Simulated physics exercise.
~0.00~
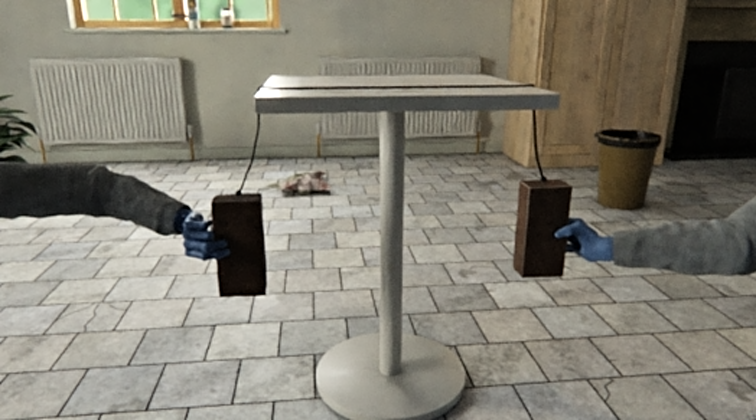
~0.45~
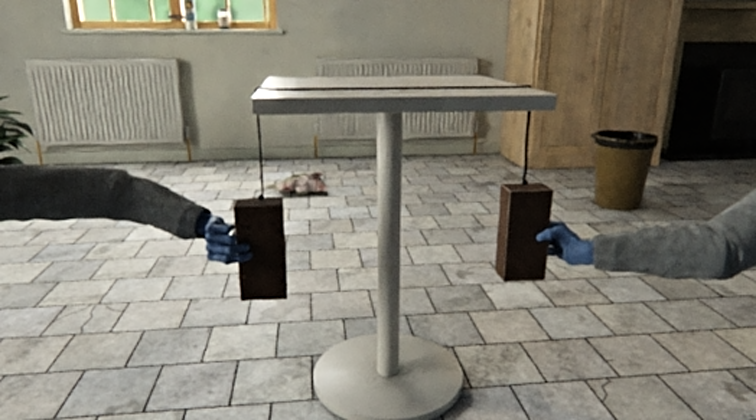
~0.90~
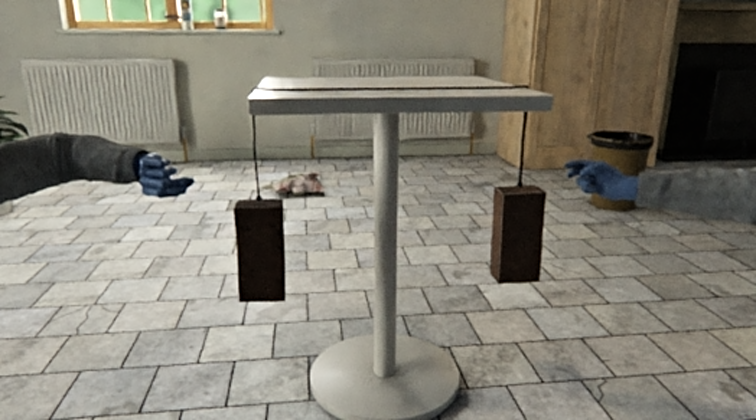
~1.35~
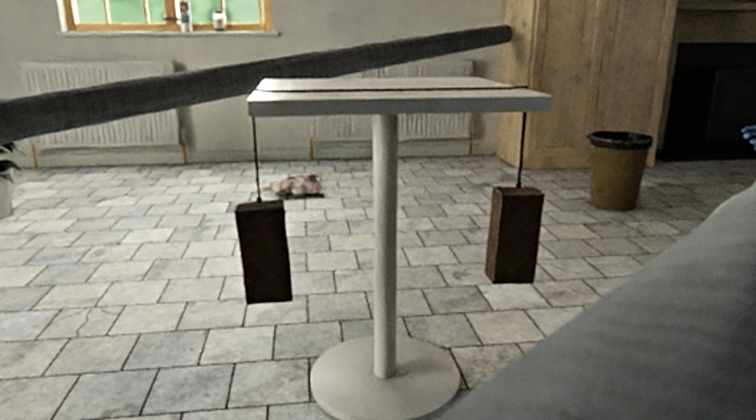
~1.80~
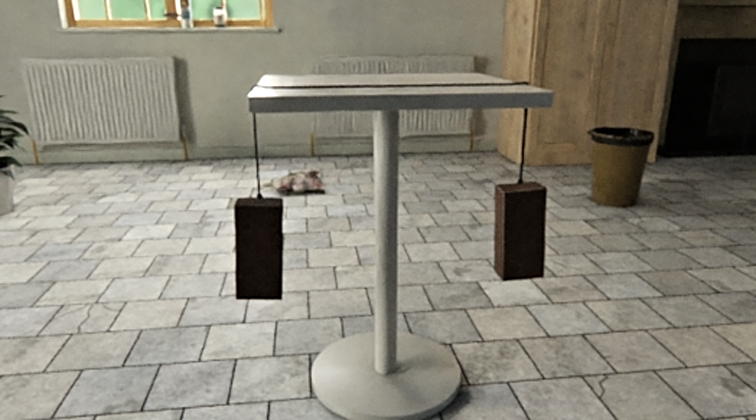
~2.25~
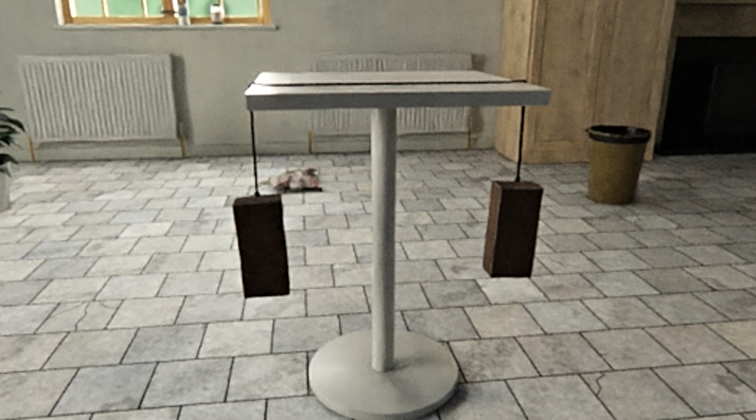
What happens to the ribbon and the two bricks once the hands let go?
The ribbon keeps its balance over the stand, and neither brick sinks or rises.
